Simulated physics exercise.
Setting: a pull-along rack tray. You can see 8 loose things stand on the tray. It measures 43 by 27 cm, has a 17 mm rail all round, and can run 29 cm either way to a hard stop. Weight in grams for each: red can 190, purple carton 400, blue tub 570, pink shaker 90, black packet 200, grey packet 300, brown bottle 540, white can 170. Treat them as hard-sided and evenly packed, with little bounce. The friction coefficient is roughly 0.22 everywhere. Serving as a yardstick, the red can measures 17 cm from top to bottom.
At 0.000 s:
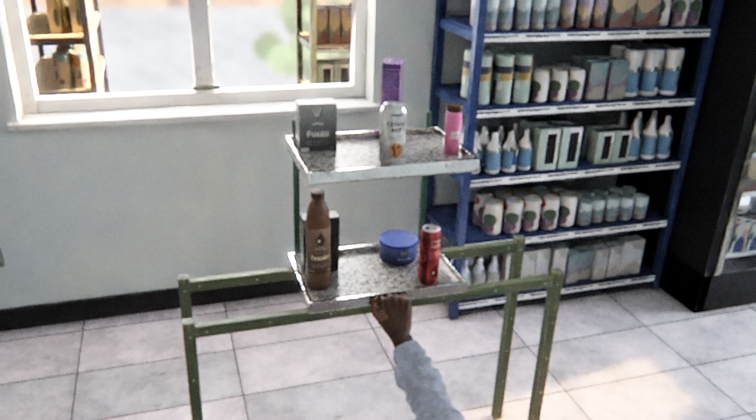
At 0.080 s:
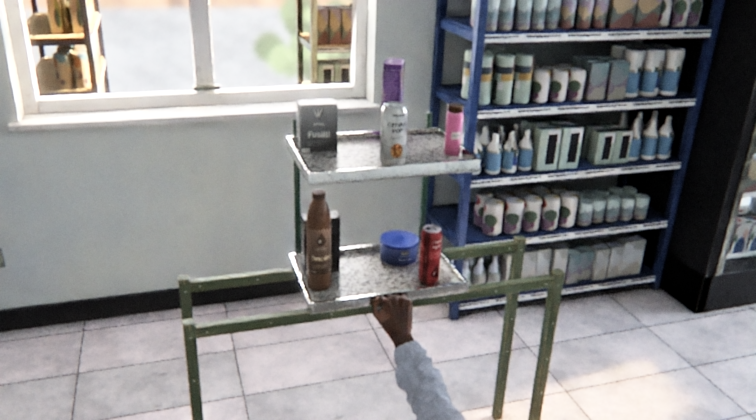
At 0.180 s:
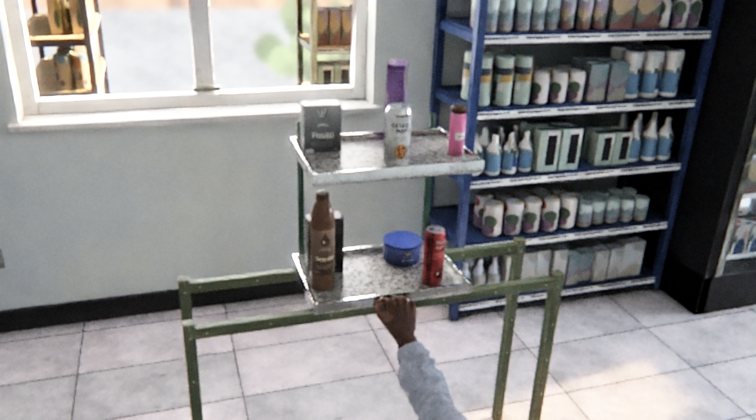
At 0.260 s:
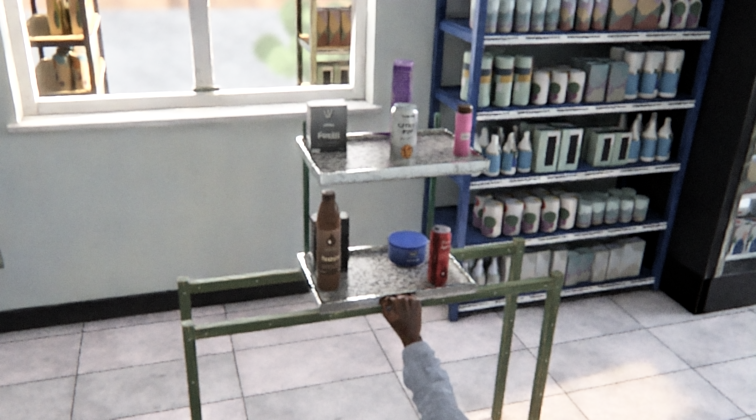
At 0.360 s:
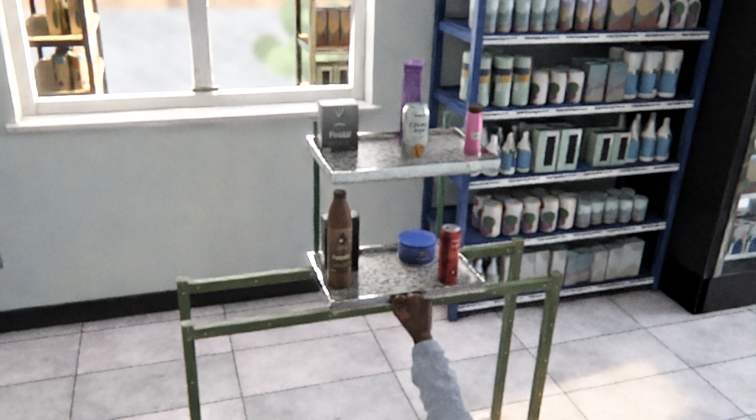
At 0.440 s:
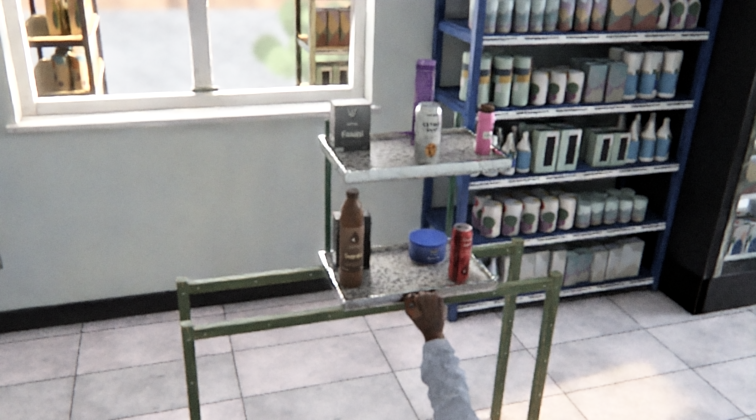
In a shop with stocked shelves and a window behind, a hand grips the lower edge of a two-level rack tray holding bottles, cans, packets and a blue tub. The tray stays almost still at first, then slides a short way right along green rails, the hand moving with it and the items staying upright.
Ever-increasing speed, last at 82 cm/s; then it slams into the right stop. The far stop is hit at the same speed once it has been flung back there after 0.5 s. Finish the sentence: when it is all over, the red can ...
... has fallen over.
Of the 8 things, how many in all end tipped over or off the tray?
I count 3.
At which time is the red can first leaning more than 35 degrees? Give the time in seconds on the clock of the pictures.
Answer: About 1.0 s.
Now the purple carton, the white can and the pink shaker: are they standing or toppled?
In the last frame the purple carton does not stay up, the white can remains up and the pink shaker does not stay up.
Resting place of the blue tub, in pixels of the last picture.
Roughly pixel (272, 265).
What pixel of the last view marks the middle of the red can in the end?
It winds up close to (560, 408).
After 1.24 s, tray 29 cm right; red can and pink shaker now off the tray; purple carton leaning 5°; brown bottle slid 14 cm.
After 2.64 s, tray 28 cm left; brown bottle slid 14 cm; black packet slid 14 cm; grey packet slid 14 cm.
At rest (3.9 s), off the tray and tipped over, red can, purple carton and pink shaker; not toppled but over 5 cm from the start, blue tub; the other 4 in place, give or take 5 cm. In the last view, red can near (560, 408).
